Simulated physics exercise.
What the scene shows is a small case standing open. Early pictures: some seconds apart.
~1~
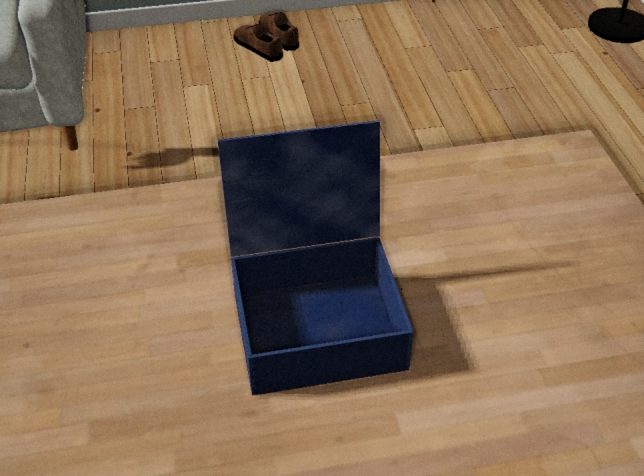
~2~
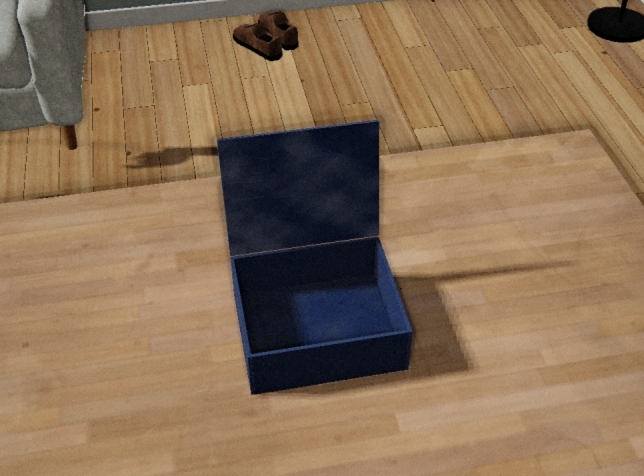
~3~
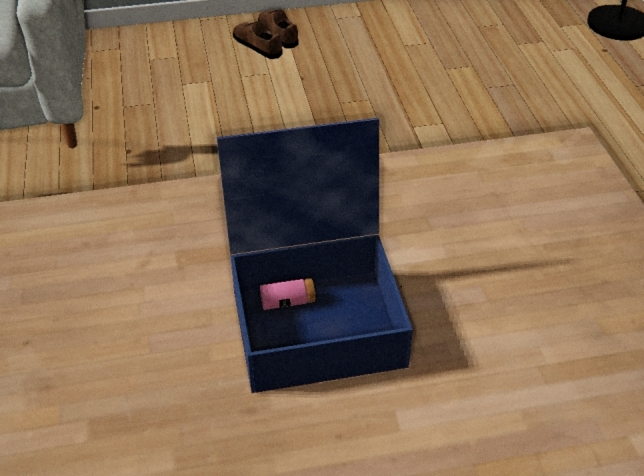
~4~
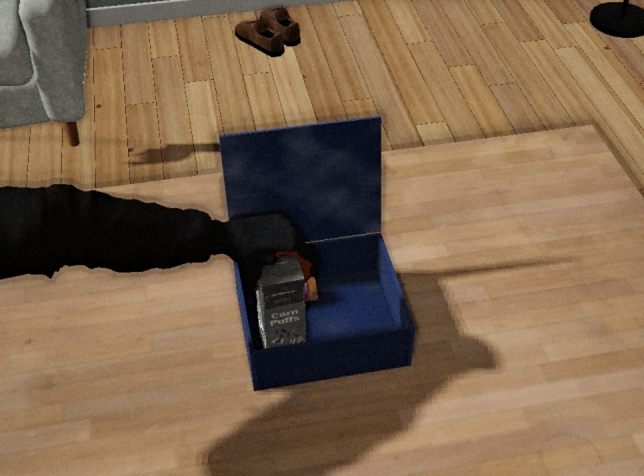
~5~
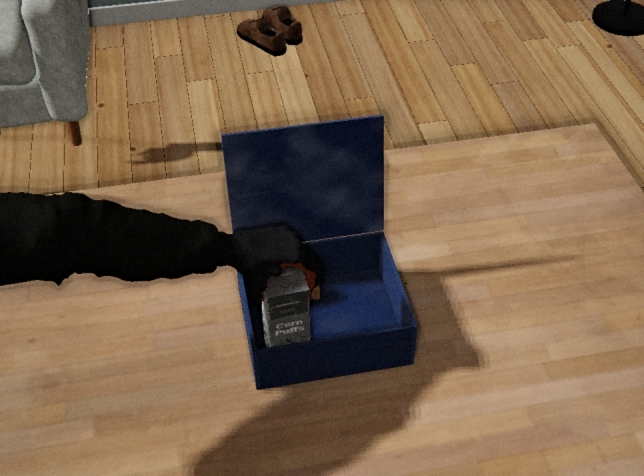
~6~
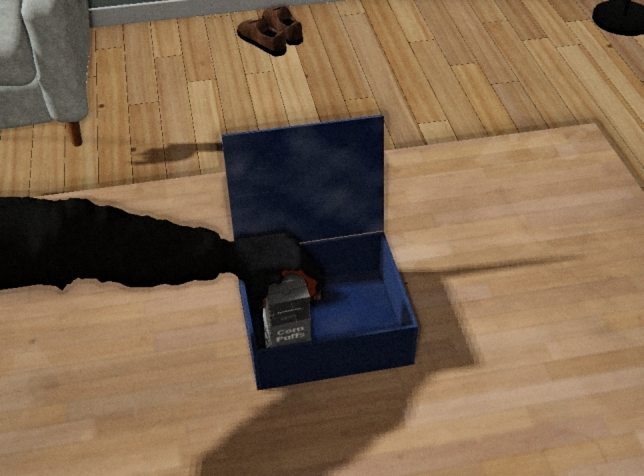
In this clip, an open blue case sits empty on a wooden surface until a pink shaker appears inside; then a dark-sleeved arm reaches in from the left, lowering a grey carton slightly into the case's left side.
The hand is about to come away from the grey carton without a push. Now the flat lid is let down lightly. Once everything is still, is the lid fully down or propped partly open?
It is propped partly open.
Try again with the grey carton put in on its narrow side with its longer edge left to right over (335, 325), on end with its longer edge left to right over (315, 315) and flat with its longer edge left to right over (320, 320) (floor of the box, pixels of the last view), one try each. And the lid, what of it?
Attempt one, it settles down; attempt two, it is left gaping; attempt three, it settles down.
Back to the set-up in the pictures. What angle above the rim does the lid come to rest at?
The answer is about 30 degrees.
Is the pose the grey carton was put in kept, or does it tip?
Observation: It keeps the set orientation.
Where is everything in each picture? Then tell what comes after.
The last thing is not in view yet, in the first picture.
The last thing is not in view yet, in the second picture.
The last thing is not in view yet; pink shaker (288, 294), in the third picture.
Still above its spot; grey carton (281, 308), in the fourth picture.
Still above its spot; grey carton (286, 318), in the fifth picture.
In place under the hand; grey carton (287, 324), in the sixth picture.
Then, 1.30 s after the last picture, lid 87° above the rim.
Then, 1.70 s after the last picture, lid 52° above the rim.
Then, 1.80 s after the last picture, lid 37° above the rim.
Then, 3.90 s after the last picture, lid 31° above the rim.
At rest, lid 31° above the rim; both in place. Seen from the same camera at the end, grey carton near (287, 323).
